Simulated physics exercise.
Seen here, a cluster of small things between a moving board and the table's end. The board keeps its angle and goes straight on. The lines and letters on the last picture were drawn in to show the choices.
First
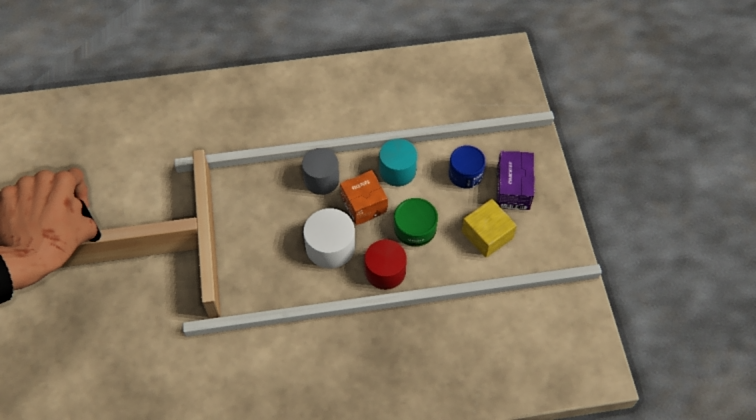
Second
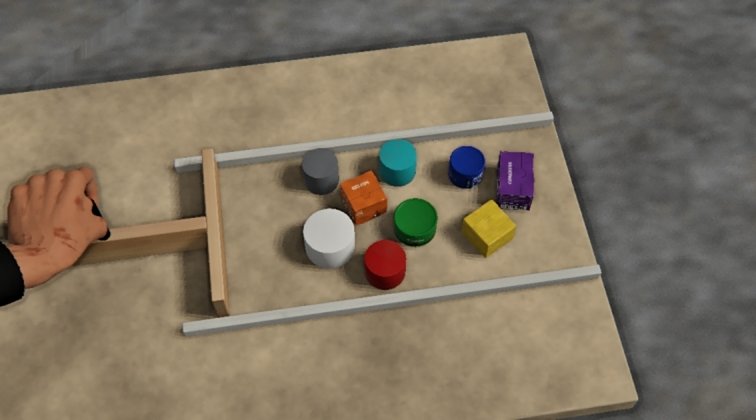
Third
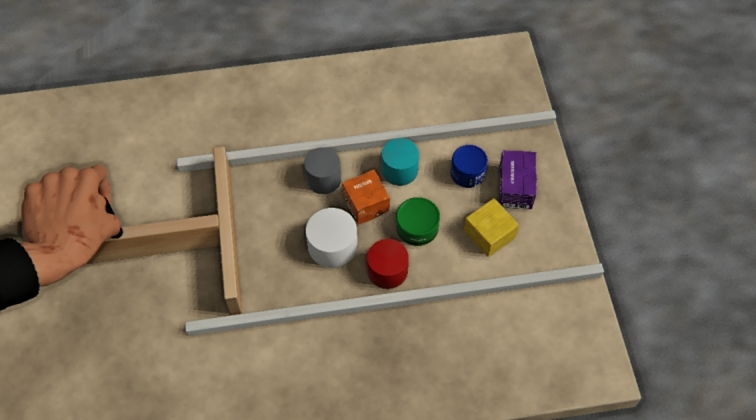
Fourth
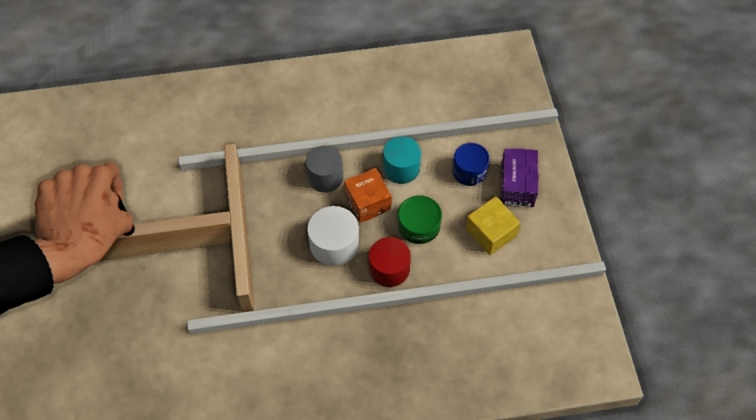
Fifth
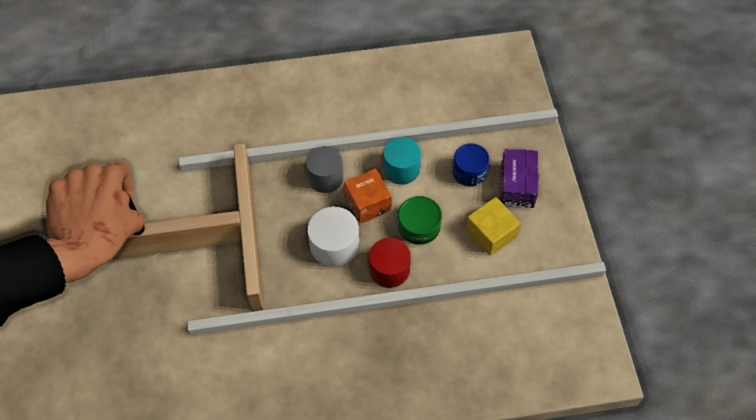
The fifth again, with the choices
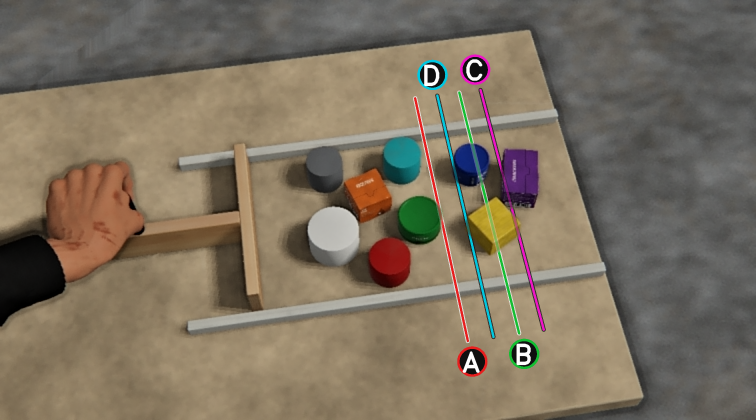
Hand sliding a wooden board rightward between two pale rails, closing the gap to a cluster of still, colourful tubs and blocks.
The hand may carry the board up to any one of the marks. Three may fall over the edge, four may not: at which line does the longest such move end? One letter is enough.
No fourth one falls up to C.
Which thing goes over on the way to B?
The purple packet goes over.
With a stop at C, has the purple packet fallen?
Yes.
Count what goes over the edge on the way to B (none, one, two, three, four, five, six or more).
By then, one.
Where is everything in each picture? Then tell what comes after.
Green tub (415, 222); turquoise tin (398, 163); board (203, 222), in the first frame.
Board (212, 221); orange box (363, 198), in the second frame.
Board (224, 219); blue tub (469, 166), in the third frame.
Board (236, 216); grey pot (325, 169), in the fourth frame.
Board (245, 215); green tub (419, 220); turquoise tin (402, 161); yellow block (493, 226), in the fifth frame.
On the marked copy, A at (439, 210); B at (487, 204); C at (510, 201); D at (463, 207).
Taking C. A third of the way, board (343, 202); red tin (402, 267); grey pot (359, 165).
Two thirds of the way, board (438, 189); purple packet (545, 178); blue tub (509, 162).
When it is over, board (509, 180); purple packet over the edge; blue tub over the edge; two fallen.
As for the rest, A is within the limit but short; B is within the limit but short; D is within the limit but short.
